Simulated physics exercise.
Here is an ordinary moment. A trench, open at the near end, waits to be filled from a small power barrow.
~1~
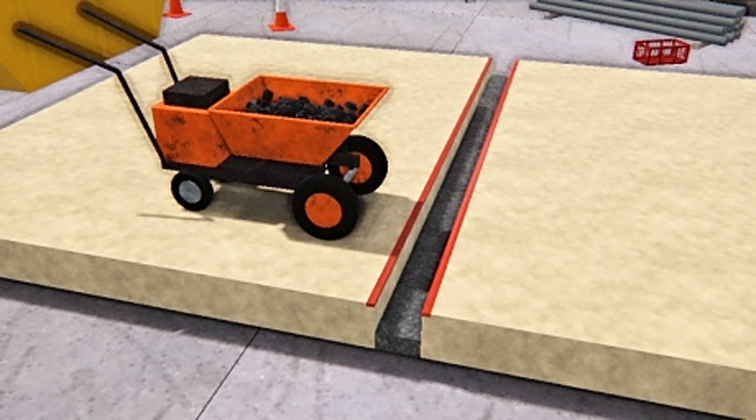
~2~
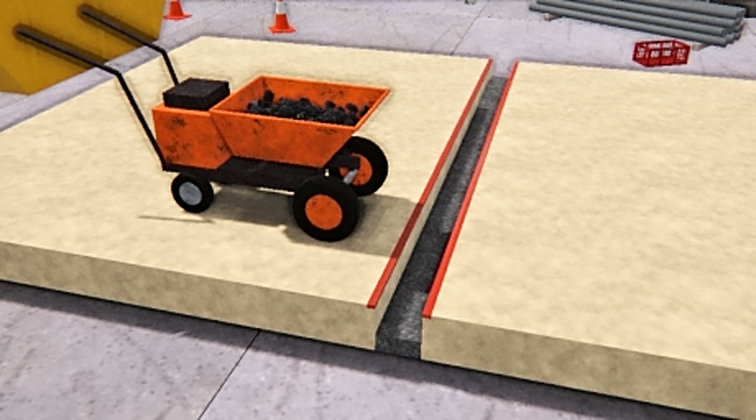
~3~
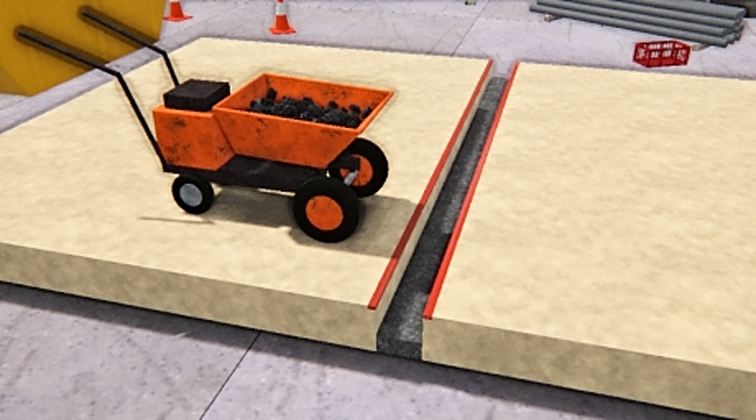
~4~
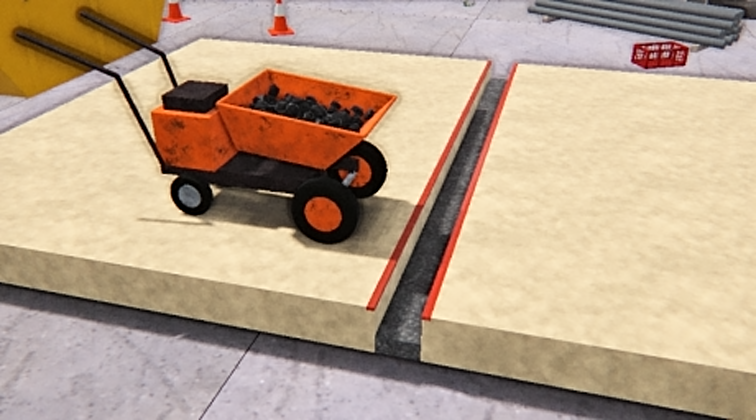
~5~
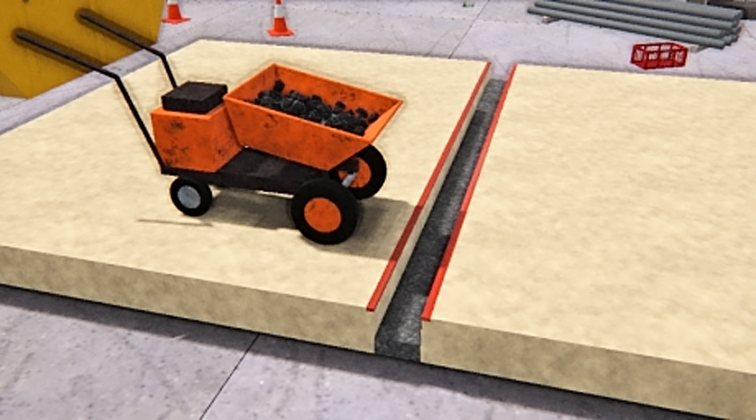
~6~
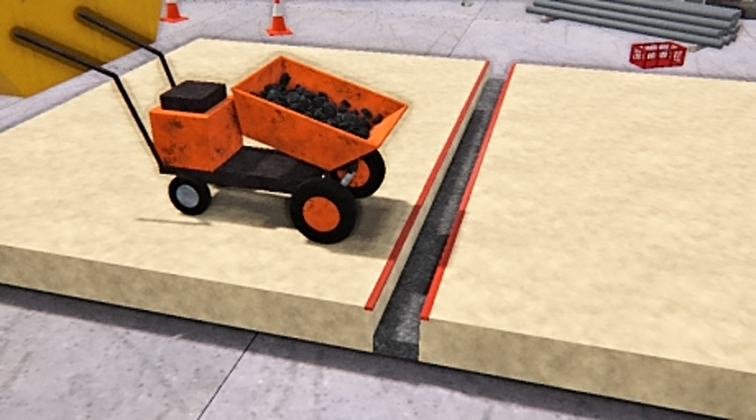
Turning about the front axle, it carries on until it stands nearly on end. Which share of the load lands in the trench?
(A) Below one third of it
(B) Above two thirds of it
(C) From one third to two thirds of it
Answer: C.
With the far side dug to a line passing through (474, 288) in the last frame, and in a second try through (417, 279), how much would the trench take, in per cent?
The share would be 100 % first and 10 % second.
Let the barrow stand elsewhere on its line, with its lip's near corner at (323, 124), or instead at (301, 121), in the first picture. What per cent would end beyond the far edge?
The first gives close to 0 per cent and the second 0 per cent.
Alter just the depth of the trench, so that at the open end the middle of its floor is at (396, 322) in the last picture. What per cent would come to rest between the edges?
Around 40 per cent.
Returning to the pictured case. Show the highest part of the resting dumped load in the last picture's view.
Peak at rest, last frame: Around (476, 232).
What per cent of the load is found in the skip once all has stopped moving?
0 per cent or so.
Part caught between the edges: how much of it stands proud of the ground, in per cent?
About 0 %.
Shortly afterwards, skip tipped steeply; the whole lot in the skip.
Next, skip tipped right over; the bulk in the skip; a little in or heaped over the trench; a little beyond it.
Some moments later, skip tipped right over; only a few in the skip; near half in or heaped over the trench; near half beyond it.
In the end, skip tipped right over; near half in or heaped over the trench; near half beyond it.
